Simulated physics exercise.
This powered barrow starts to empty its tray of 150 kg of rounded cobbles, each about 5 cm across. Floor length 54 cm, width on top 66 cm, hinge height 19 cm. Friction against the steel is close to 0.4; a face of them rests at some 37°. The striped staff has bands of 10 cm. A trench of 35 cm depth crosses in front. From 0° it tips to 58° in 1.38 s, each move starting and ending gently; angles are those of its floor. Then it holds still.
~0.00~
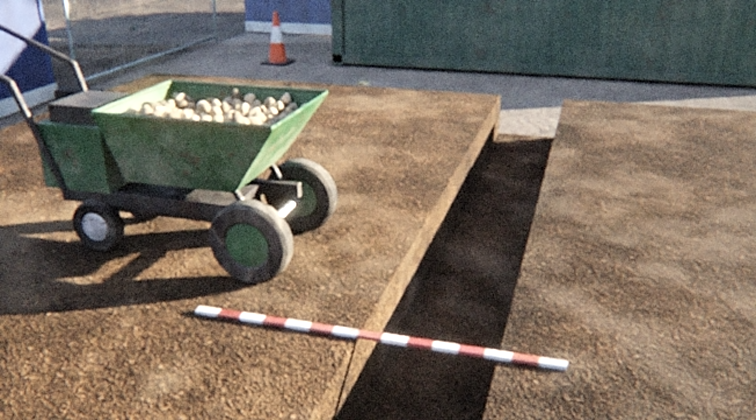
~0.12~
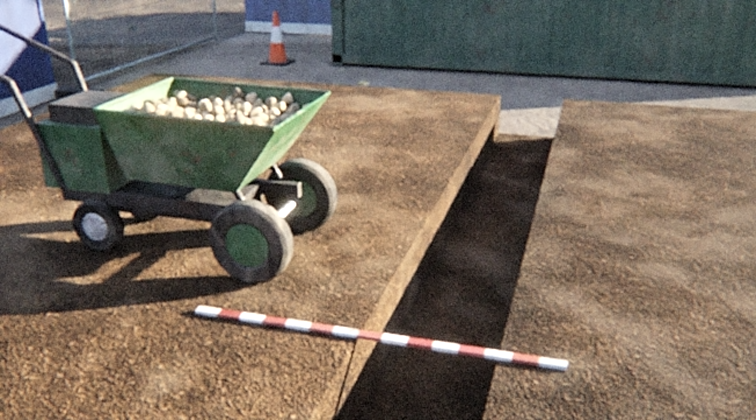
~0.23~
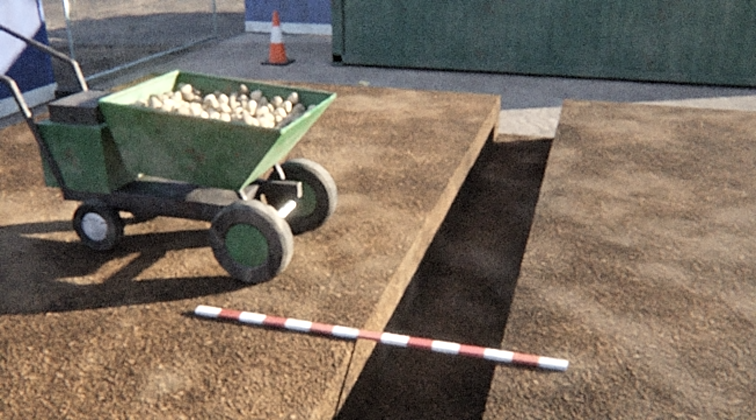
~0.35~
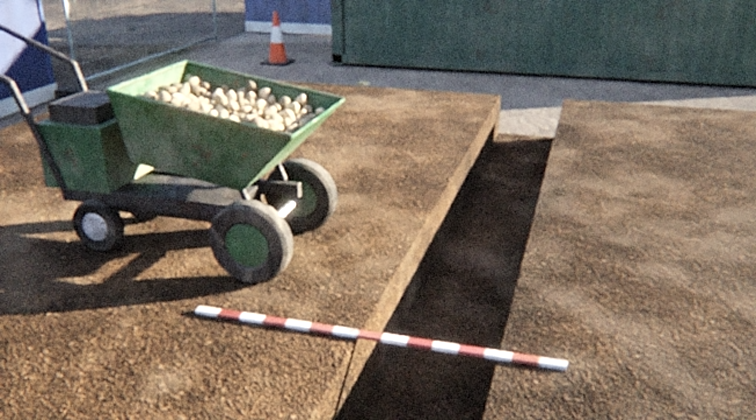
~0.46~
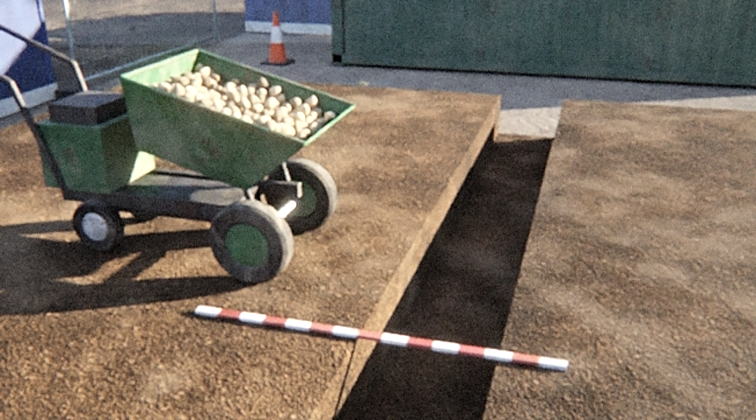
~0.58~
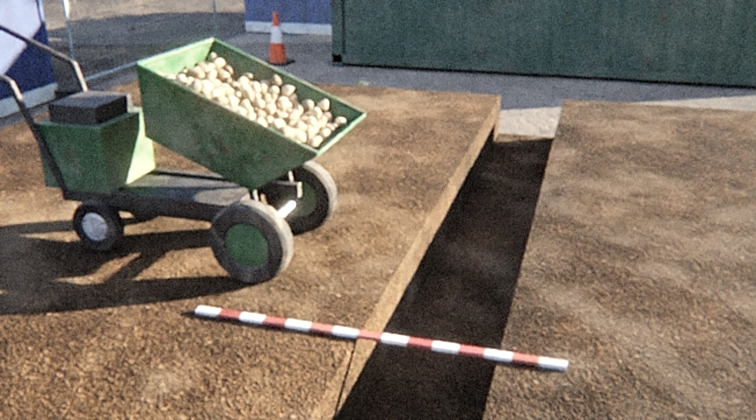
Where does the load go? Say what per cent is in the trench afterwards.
Roughly 51 per cent ends in the trench.
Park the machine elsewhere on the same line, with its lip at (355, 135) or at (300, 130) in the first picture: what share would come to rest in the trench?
First some 45, then 55 per cent.
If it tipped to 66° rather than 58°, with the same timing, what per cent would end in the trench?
It would be near 90 per cent.
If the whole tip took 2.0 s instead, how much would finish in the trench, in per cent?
It would be near 50 per cent.
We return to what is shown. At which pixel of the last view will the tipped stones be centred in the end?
Around (447, 338).
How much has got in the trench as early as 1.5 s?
Some 10 per cent.
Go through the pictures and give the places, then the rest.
In the first picture, the tray is at 0°, its lip at (273, 128); the top of the load is at (232, 105).
The second picture shows lip at (275, 129), floor tilted 1°, highest stones at (230, 104); the stones move at 0.2 m/s on average.
In the third picture, the tray is at 4°, its lip at (282, 132); the top of the load is at (193, 96); the stones move at 0.3 m/s on average.
In the fourth picture, the tray is at 9°, its lip at (293, 137); the top of the load is at (191, 89); the stones move at 0.4 m/s on average.
The fifth picture shows lip at (305, 144), floor tilted 15°, highest stones at (197, 77); the stones move at 0.5 m/s on average.
In the sixth picture, the tray is at 22°, its lip at (318, 154); the top of the load is at (209, 68); the stones move at 0.6 m/s on average.
After 1.0 s the floor is at 49°; 100 % in the tray; the foremost stones are at (356, 176).
After 1.5 s the floor is at 58°; 89 % in the tray, 1 % short of the trench, 10 % in the trench; the foremost stones are at (439, 295).
After 1.8 s the floor is at 58°; 70 % in the tray, 2 % short of the trench, 28 % in the trench; the foremost stones are at (503, 347).
After 3.8 s the floor is at 58°; 49 % in the tray, 51 % in the trench; the foremost stones are at (503, 357).
